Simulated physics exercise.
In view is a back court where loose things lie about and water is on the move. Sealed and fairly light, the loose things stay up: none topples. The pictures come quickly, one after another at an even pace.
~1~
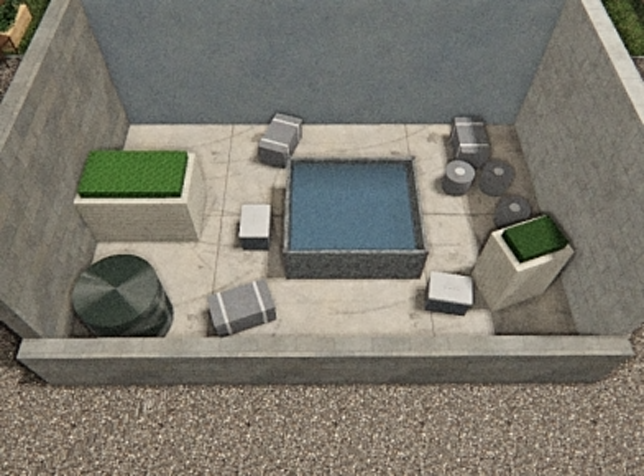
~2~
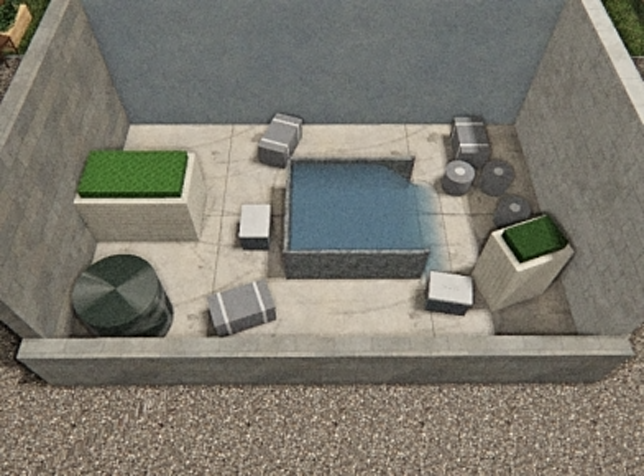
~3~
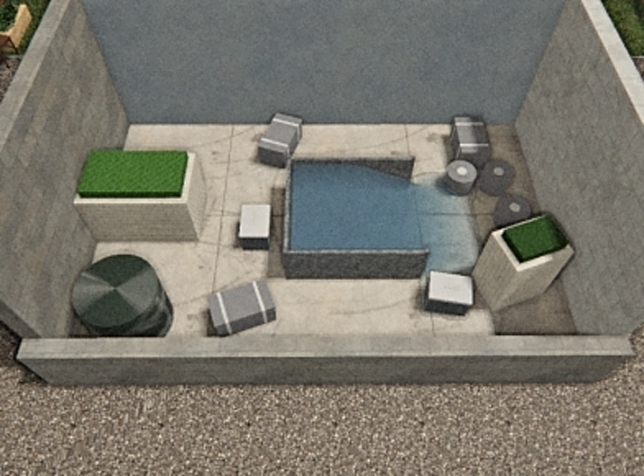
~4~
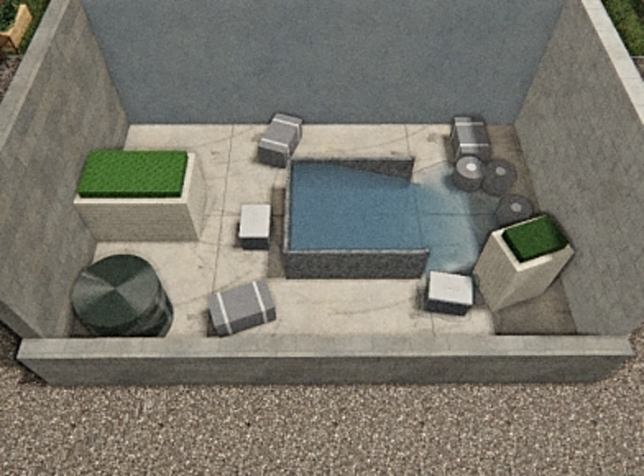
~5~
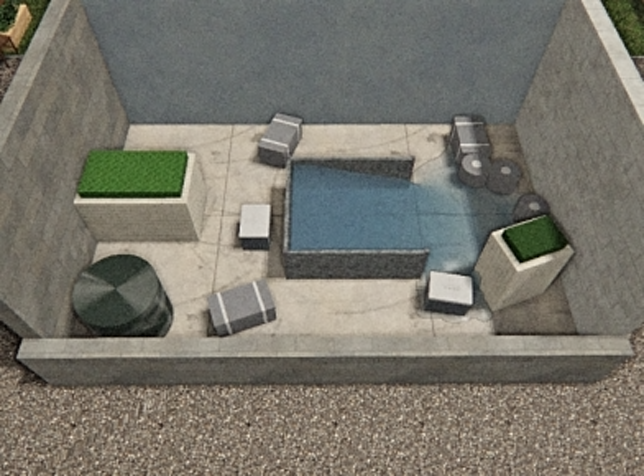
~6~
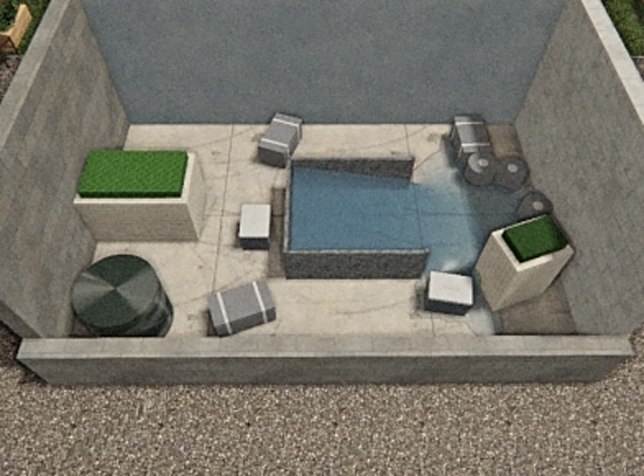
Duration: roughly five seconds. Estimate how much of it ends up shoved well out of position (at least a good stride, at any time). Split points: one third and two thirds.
It hits two thirds.
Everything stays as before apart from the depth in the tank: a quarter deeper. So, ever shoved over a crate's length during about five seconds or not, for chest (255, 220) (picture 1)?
Fell short of it.
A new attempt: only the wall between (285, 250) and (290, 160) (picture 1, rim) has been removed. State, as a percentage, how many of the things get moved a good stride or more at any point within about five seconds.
That works out to some 40 %.
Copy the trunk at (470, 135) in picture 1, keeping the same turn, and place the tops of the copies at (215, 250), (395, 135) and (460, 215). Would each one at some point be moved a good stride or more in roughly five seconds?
Per listing: Largely stays, cleared out, cleared out.
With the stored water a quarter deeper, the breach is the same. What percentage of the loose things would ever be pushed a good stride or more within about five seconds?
90 % or so.
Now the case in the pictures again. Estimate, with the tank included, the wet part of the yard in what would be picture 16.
My figure is about 40 percent.
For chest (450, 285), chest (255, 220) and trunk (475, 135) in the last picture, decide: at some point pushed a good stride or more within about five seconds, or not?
Here's how it goes one after another: Traveled a good way, remained close and traveled a good way.
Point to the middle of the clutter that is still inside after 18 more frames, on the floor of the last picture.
Mean position: Approx. (346, 203) px.
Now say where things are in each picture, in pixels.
The first frame shows a tub at (460, 172), on the bottom; a tub at (515, 208) rests on the ground; 0 of 8 have shifted.
The second frame shows a tub at (460, 172) rests on the ground; a tub at (515, 208) rests on the ground; 0 of 8 have shifted.
The third frame shows a tub at (462, 171) rests on the ground, close to its start; a tub at (515, 208), on the bottom; 0 of 8 have shifted.
The fourth frame shows a tub at (471, 167) rests on the ground, close to its start; a tub at (516, 208), on the bottom; 1 of 8 have shifted.
The fifth frame shows a tub at (477, 164), on the bottom, a stride from its start; a tub at (534, 207), on the bottom, close to its start; 3 of 8 have shifted.
The sixth frame shows a tub at (483, 163) floats, a stride from its start; a tub at (538, 206) floats, a stride from its start; 3 of 8 have shifted.
A moment on, 2 of 8 are well off their spots; 3 afloat.
Next, 3 of 8 are well off their spots; 4 afloat.
Later, 5 of 8 are well off their spots; 4 afloat.
In the end, 7 of 8 are well off their spots, and 7 have been at some point; 5 afloat.
